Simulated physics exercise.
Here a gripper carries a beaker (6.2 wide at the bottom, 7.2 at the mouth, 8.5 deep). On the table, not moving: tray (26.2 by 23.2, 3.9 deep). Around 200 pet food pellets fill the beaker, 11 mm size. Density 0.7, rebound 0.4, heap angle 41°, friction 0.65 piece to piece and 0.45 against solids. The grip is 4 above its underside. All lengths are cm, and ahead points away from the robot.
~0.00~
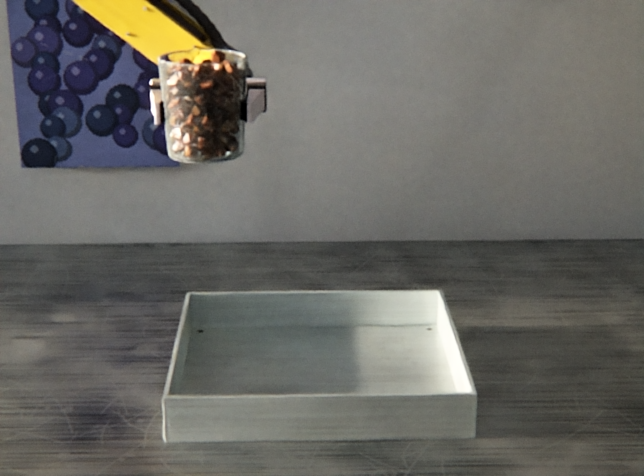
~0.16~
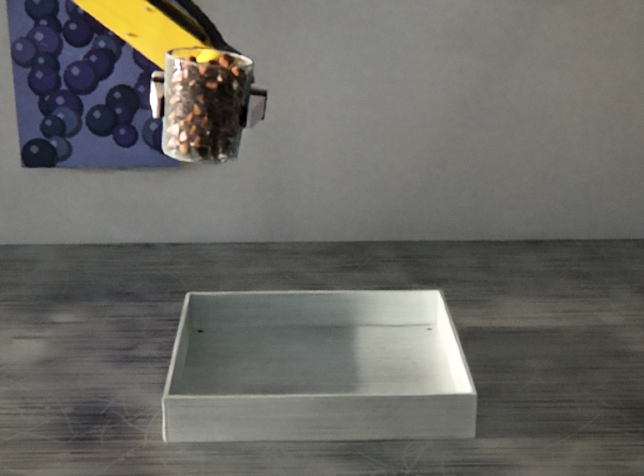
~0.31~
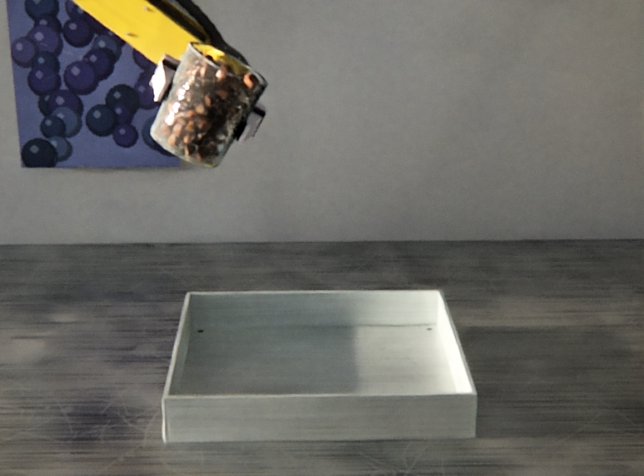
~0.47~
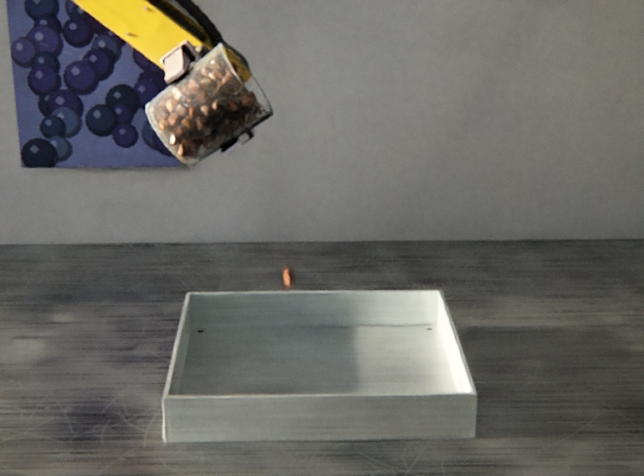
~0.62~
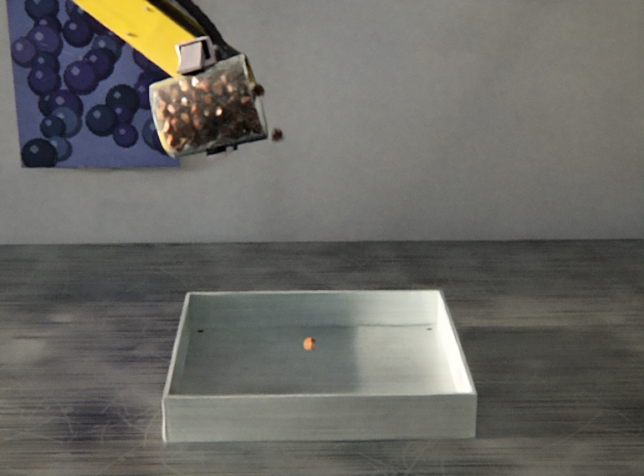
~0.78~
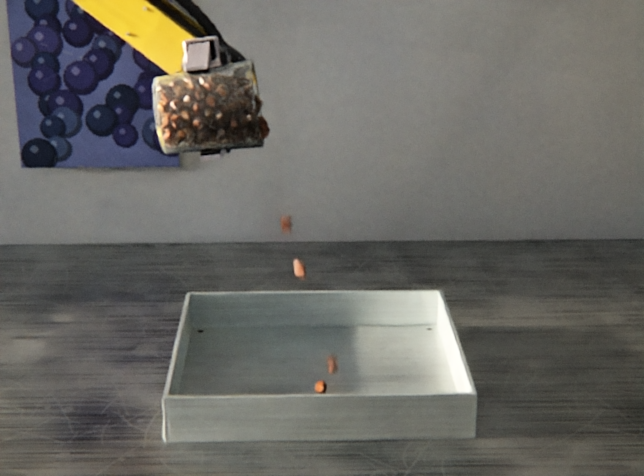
The clip opens with a yellow robot arm gripping a clear beaker full of brown pellets, held upright above an empty, pale tray on a table. The gripper tips the beaker steadily to the right until it lies nearly on its side, and a few pellets drop out, some landing in the tray.
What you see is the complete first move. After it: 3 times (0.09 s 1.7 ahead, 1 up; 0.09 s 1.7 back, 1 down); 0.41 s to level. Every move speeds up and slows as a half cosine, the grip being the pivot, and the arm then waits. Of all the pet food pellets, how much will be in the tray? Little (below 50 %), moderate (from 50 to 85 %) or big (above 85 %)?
Answer: Moderate; from 50 to 85 % of the pet food pellets finish in the tray.
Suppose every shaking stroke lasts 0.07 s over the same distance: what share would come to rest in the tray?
It would be near 80 per cent.
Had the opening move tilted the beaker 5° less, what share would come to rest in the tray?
In that case some 55 per cent.
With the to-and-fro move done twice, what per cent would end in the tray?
Then about 55 per cent.
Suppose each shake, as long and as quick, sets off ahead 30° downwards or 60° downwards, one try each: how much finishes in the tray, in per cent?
Some 35 and 25 per cent.
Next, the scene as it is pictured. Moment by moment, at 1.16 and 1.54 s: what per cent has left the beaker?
In turn: 50, 65.
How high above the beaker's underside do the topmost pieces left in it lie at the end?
Some 5.5 cm.
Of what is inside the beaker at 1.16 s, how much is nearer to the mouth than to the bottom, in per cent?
Some 65 per cent.
By 1.16 s, tilted 83° forward, highest piece 27 above the table; 104 in the beaker, 61 in the tray, 36 in flight or on a rim.
By 1.54 s, tilted 37° forward, highest piece 29 above the table; 132 in the tray, 68 in the beaker, 1 in flight or on a rim.
By 1.93 s, level, highest piece 28 above the table; 133 in the tray, 68 in the beaker.
By 2.98 s, level, highest piece 28 above the table; 133 in the tray, 68 in the beaker.
Final count, 133 in the tray, 68 in the beaker. That is 66 % in the tray.
